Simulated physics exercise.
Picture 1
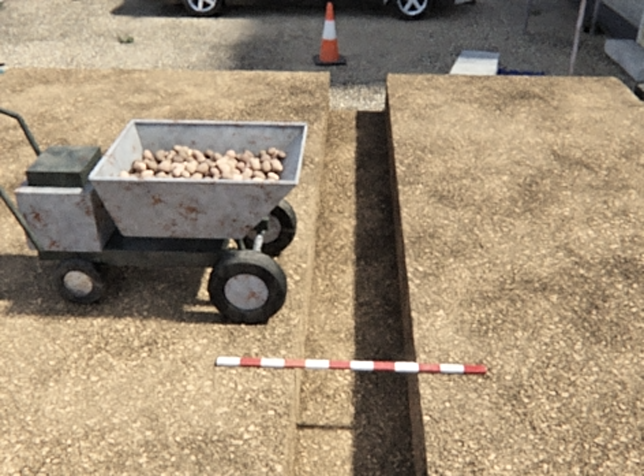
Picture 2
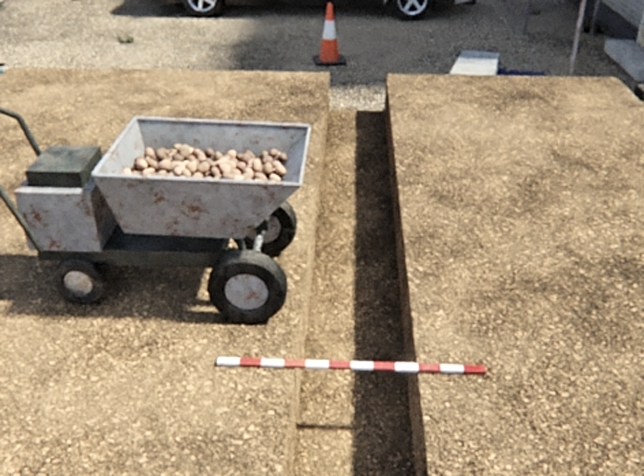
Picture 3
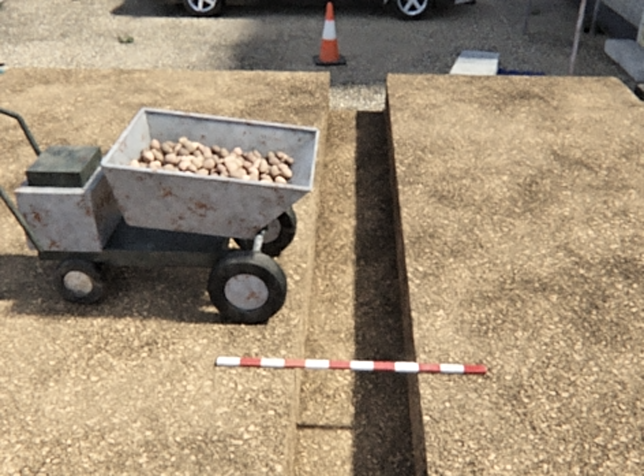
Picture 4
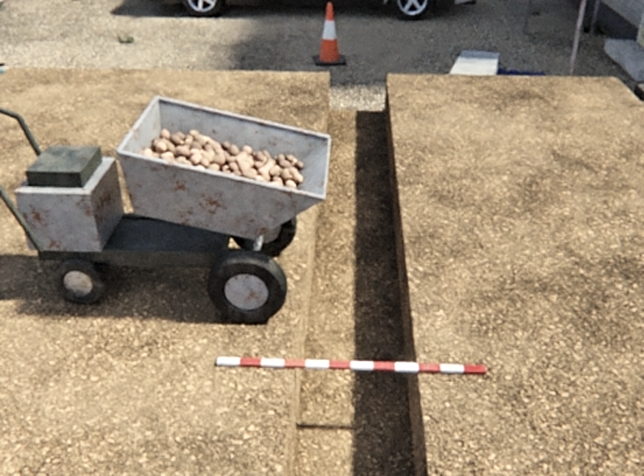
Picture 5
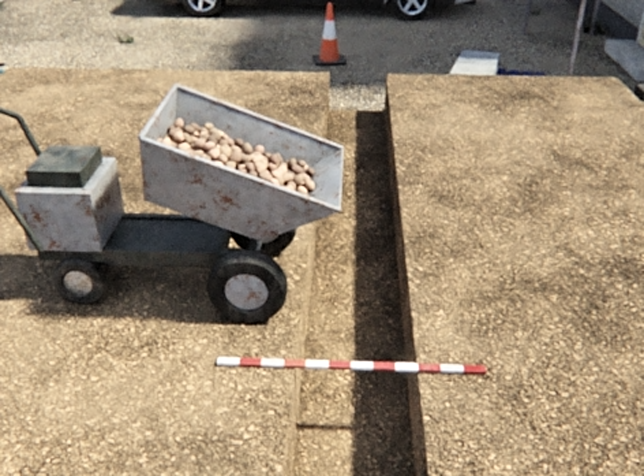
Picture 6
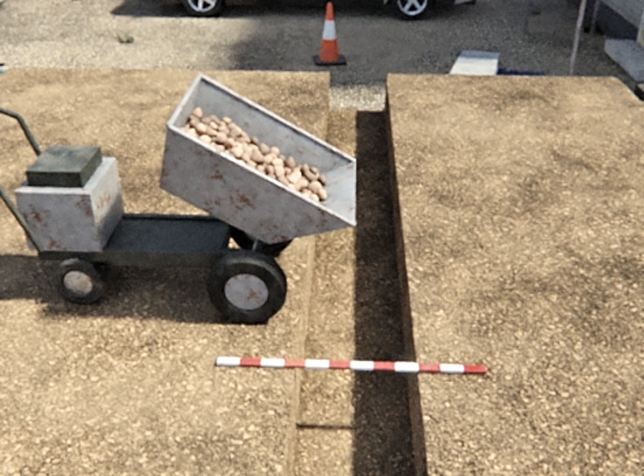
A grey metal tray heaped with brownish rounded cobbles sits on a small dark-framed barrow with black wheels, at left on sunlit gravel, seen from the side and slightly above. A straight-sided trench runs beside it, with a red-and-white staff lying across, and an orange cone and parked vehicle behind. The tray tilts steadily down to the right, its left end rising, while barrow and camera stay still.
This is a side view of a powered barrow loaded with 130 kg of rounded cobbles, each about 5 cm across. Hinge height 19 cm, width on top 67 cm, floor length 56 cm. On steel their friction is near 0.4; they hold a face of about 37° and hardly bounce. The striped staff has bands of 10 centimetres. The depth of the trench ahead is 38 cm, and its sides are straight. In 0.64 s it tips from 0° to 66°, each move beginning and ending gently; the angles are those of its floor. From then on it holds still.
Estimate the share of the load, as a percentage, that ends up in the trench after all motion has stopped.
Roughly 47 per cent of the load ends up there.
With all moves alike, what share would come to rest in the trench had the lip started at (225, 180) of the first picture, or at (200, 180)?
That gives roughly 100 per cent and roughly 100 per cent.
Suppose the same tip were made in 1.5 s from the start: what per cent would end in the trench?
It would be near 65 percent.
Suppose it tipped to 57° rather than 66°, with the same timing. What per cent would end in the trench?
About 30%.
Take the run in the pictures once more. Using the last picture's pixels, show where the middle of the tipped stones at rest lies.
Somewhere near pixel (421, 286).
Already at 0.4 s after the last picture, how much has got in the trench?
10 per cent, give or take.
Then, 0.2 s after the last picture the floor is at 56°, 100 % in the tray; the foremost stones are at (352, 234).
Then, 0.4 s after the last picture the floor is at 66°, 88 % in the tray, 8 % in the trench, 4 % past the trench; the foremost stones are at (426, 280).
Then, 0.8 s after the last picture the floor is at 66°, 35 % in the tray, 16 % in the trench, 49 % past the trench; the foremost stones are at (560, 292).
Then, 2.7 s after the last picture the floor is at 66°, 0 % in the tray, 47 % in the trench, 53 % past the trench; the foremost stones are past the picture's edge.
